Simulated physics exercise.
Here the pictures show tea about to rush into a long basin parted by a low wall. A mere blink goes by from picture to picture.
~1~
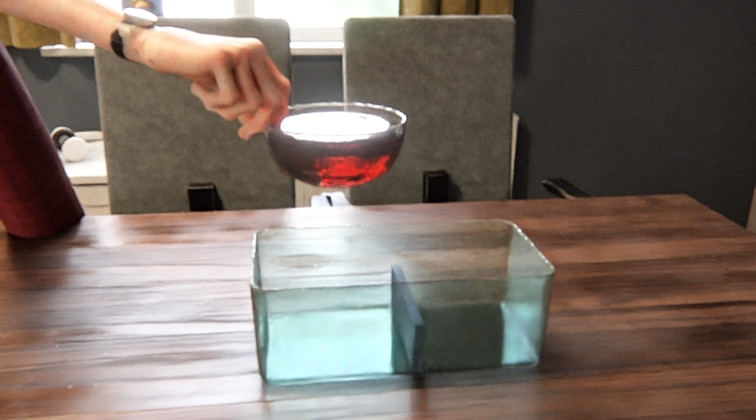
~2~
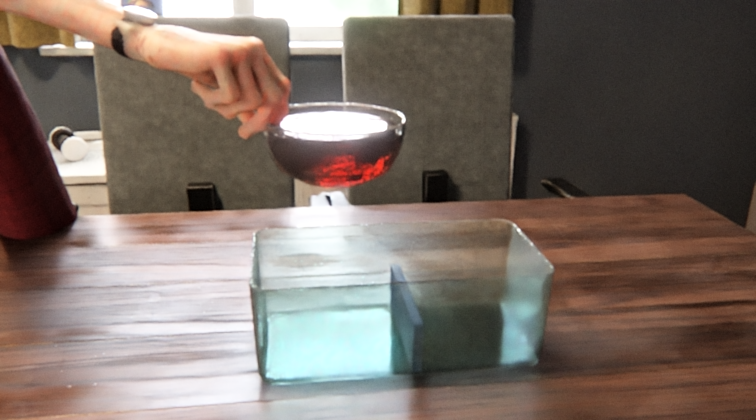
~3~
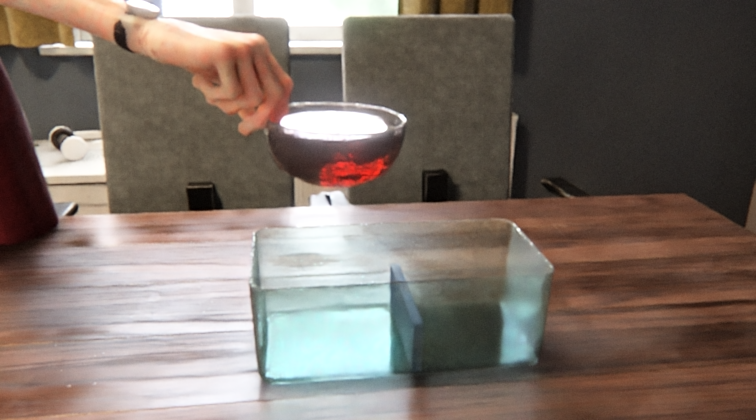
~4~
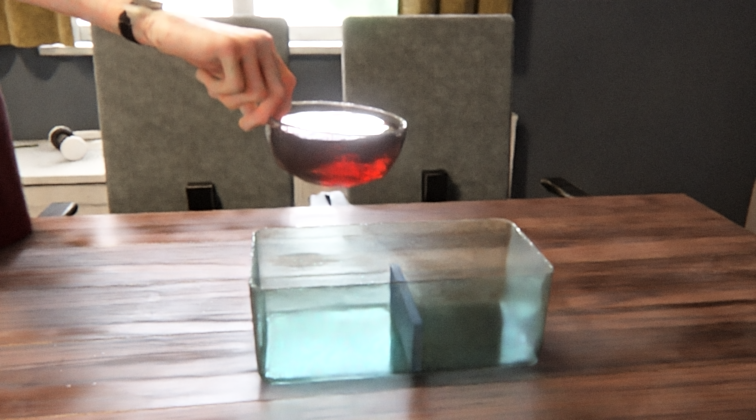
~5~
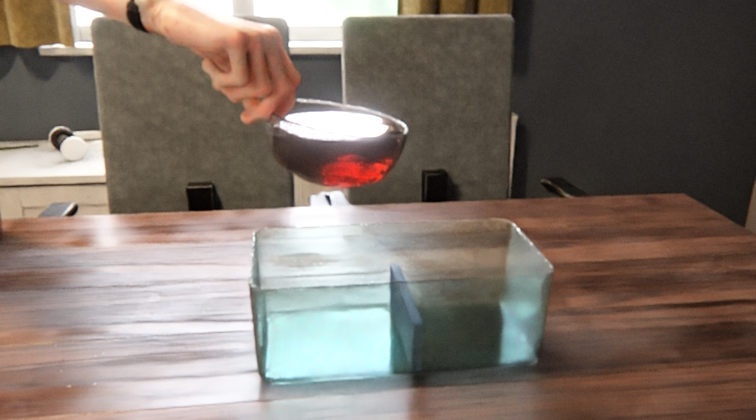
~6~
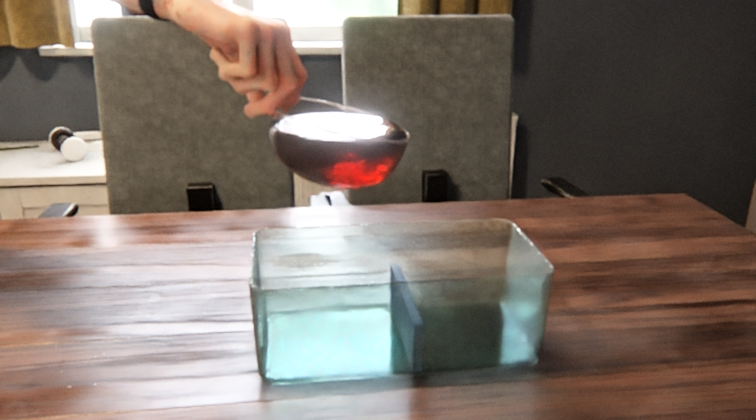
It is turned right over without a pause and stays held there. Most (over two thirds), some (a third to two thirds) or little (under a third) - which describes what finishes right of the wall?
Most.
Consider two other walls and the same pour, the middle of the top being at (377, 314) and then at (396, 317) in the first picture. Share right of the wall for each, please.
First try around 90 percent; second try around 80 percent.
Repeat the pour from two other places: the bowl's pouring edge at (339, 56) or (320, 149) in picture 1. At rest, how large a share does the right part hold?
It comes out at around 50 percent and then around 0 percent.
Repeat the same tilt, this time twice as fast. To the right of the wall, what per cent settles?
Roughly 75 percent.
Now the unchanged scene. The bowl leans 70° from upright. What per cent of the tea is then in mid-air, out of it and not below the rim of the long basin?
Roughly 35 percent.
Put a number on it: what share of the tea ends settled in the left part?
Near 10 in a hundred.
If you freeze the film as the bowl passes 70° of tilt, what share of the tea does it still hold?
Remaining fraction: Approx. 30 %.
A moment on, the bowl is tipped part way and 32 per cent is still to pour, 0 is left of the wall and 33 right of it.
Next, the bowl is tipped right over and 1 per cent is still to pour, 8 is left of the wall and 87 right of it.
Then the bowl is tipped right over and 0 per cent is still to pour, 12 is left of the wall and 87 right of it.
Later the bowl is tipped right over and 0 per cent is still to pour, 12 is left of the wall and 87 right of it.
In the end 12 per cent lies left of the wall, 87 right of it and 1 outside.
